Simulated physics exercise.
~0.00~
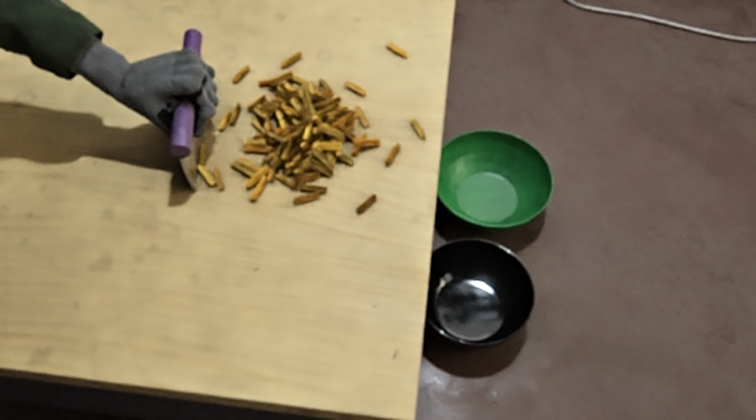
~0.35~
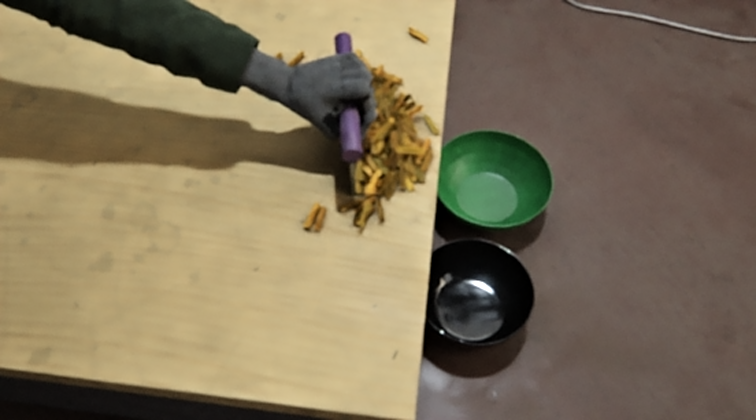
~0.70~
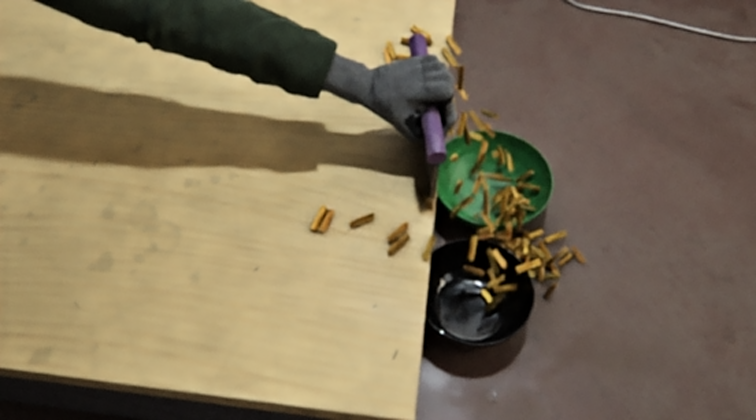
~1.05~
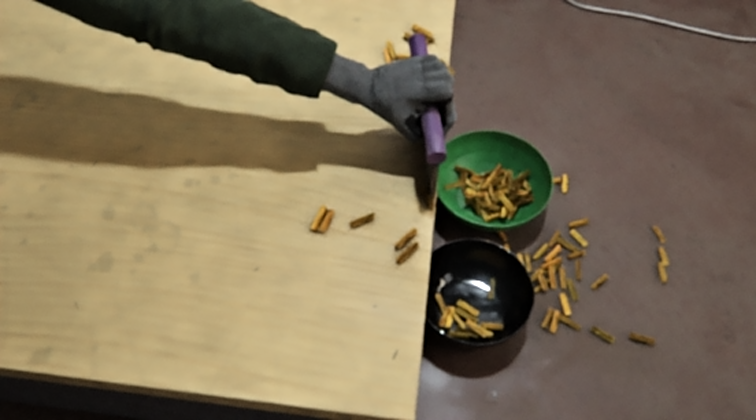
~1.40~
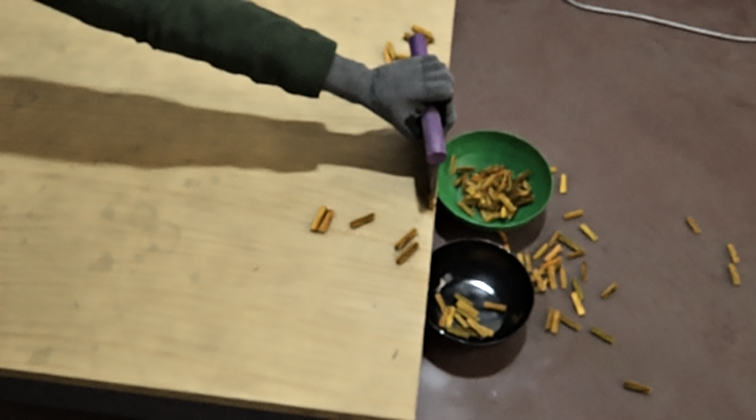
At the start, a gloved hand in a green sleeve holds a purple-handled scraper beside a loose pile of dry pasta pieces on a wooden table, with a green bowl and a black bowl below its right edge. The hand pushes the scraper to the right, bunching the pieces together near the edge. It stops at the edge as the pasta pours over the side. Many pieces land in the green bowl and a few in the black one, while others scatter across the floor. A handful remain on the table, and the hand stays still at the edge.
